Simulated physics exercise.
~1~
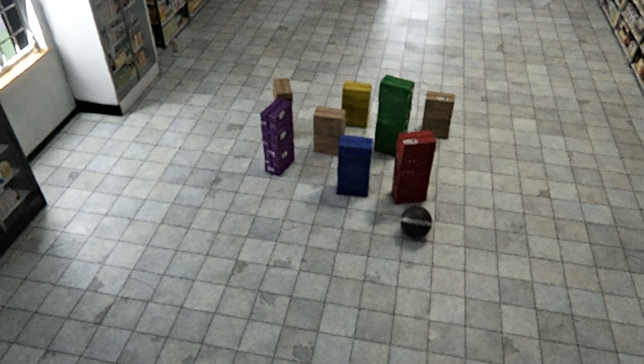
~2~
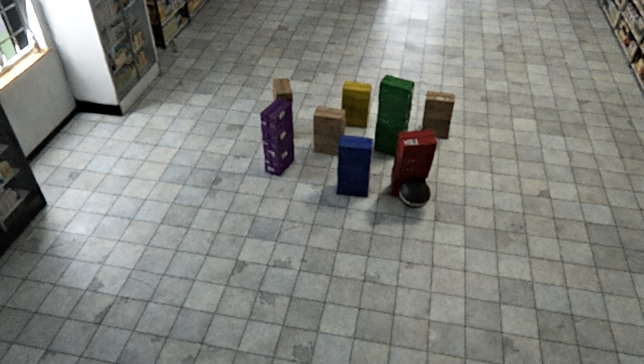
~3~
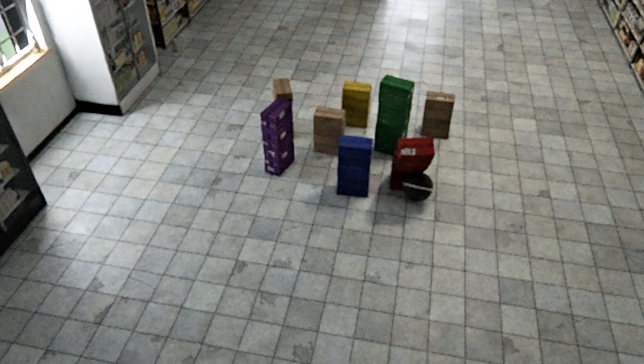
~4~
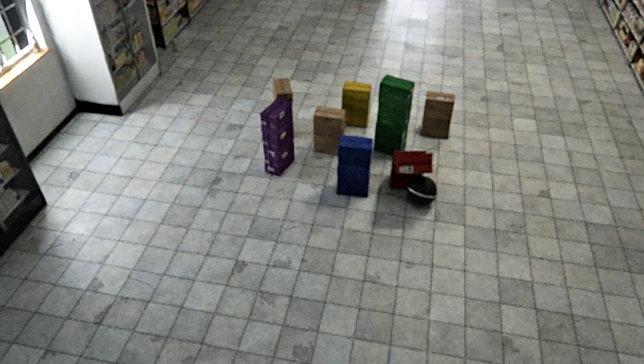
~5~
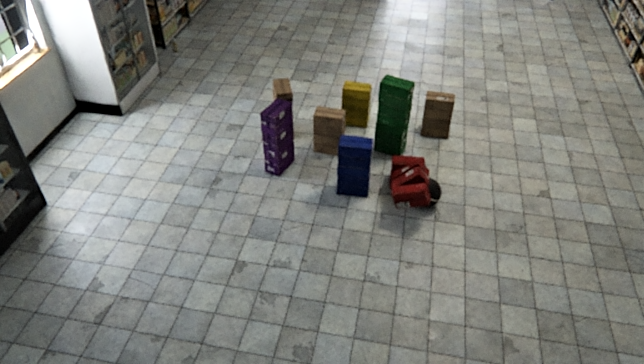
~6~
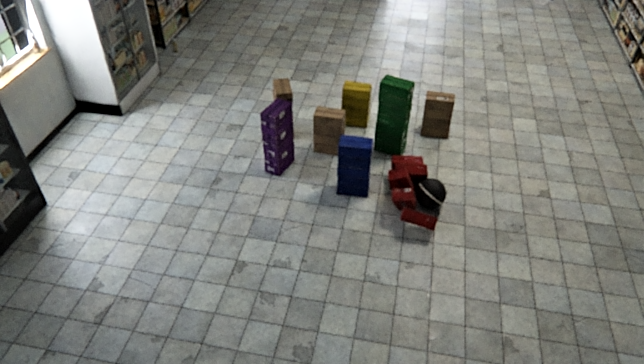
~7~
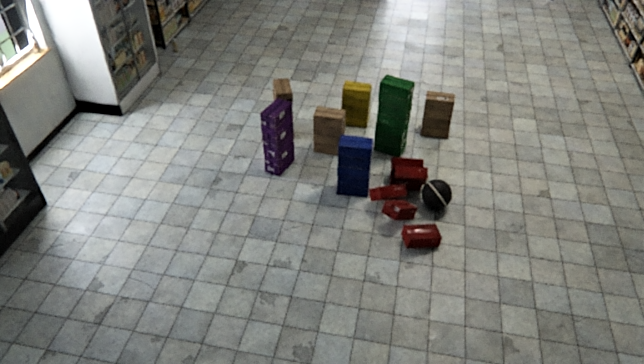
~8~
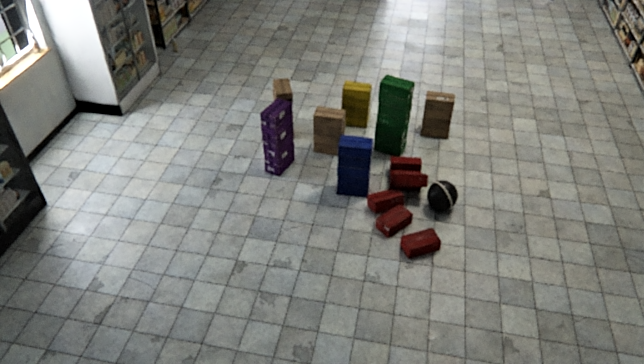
The red tower collapses forward as a dark ball rolls against it, while other towers stand.
